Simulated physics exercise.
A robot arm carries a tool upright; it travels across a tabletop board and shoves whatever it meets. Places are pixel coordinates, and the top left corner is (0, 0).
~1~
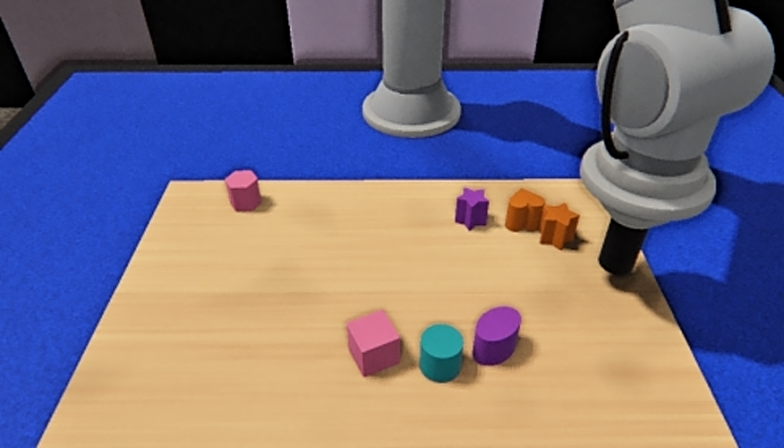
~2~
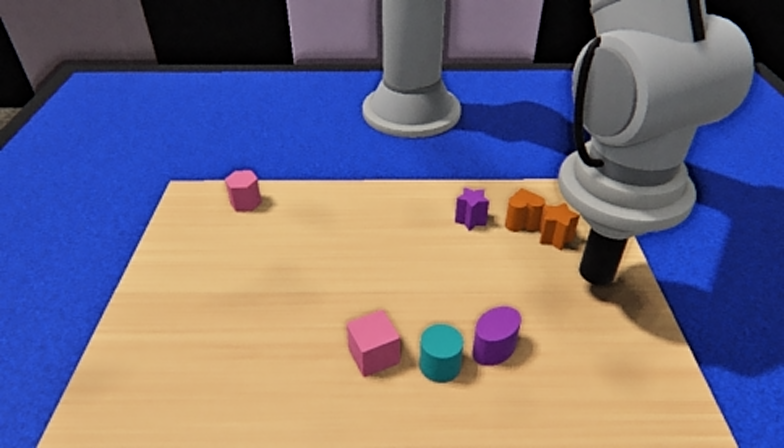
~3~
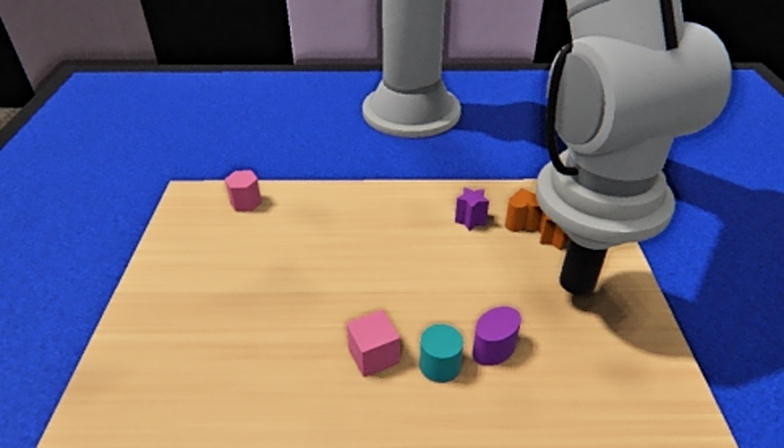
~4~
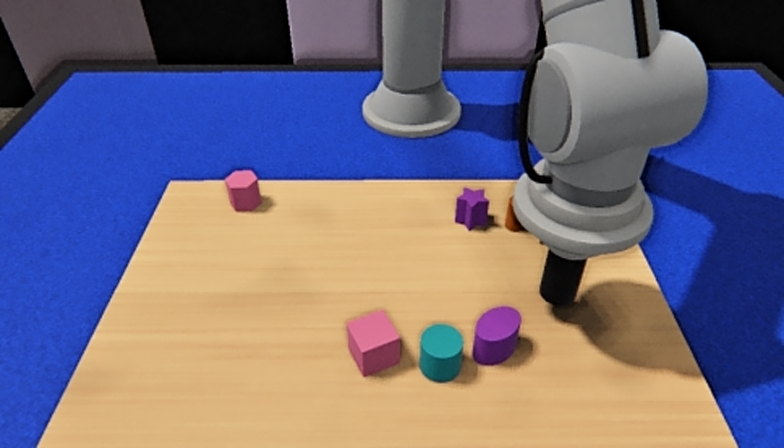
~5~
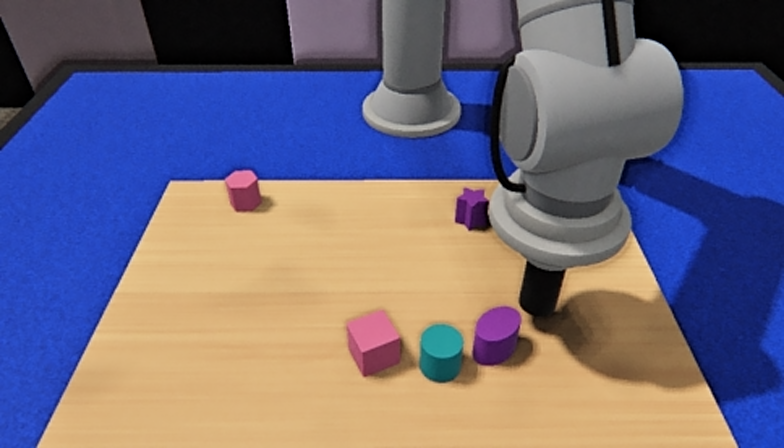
A grey robot arm with a black cylindrical tool reaches over the right side of a pale wooden board on a blue surface, seen from above at an angle. A pink cube, turquoise cylinder and purple oval block sit near the front, with a smaller pink block back left and purple and orange blocks back right. The arm glides steadily left and forward toward the viewer, gradually covering the orange blocks, while the blocks and camera stay still.
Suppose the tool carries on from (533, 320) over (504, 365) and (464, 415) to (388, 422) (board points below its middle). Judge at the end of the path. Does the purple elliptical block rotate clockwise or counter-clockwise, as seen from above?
Rotates clockwise.
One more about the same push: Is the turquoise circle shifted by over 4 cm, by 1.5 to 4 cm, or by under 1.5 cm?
It shifts 1.5 to 4 cm.
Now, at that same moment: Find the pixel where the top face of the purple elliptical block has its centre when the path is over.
Just about (339, 387).
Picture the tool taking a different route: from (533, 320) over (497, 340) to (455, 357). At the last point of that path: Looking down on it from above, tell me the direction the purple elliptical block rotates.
Rotation: Counter-clockwise.
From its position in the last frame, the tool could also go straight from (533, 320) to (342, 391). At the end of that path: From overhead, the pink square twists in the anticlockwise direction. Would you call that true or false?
False - the claim does not hold.
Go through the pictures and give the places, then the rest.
The first frame shows tool tip at (616, 264); block tops, pink square at (373, 330); turquoise circle at (442, 340); purple elliptical block at (499, 323).
The second frame shows tool at (597, 273); blocks unchanged.
The third frame shows tool at (577, 283); blocks unchanged.
The fourth frame shows tool at (557, 293); blocks unchanged.
The fifth frame shows tool at (537, 304); pink square at (373, 330); turquoise circle at (442, 340); purple elliptical block at (499, 323).
On the path given first. One third of the way, tool at (507, 350); turquoise circle at (419, 346); purple elliptical block at (465, 356), turned 20° clockwise.
Two thirds of the way, tool at (466, 399); turquoise circle at (407, 352); purple elliptical block at (415, 391), turned 55° clockwise.
At the end, tool at (388, 406); pink square in place; turquoise circle at (407, 352); purple elliptical block at (339, 387), turned 80° clockwise.
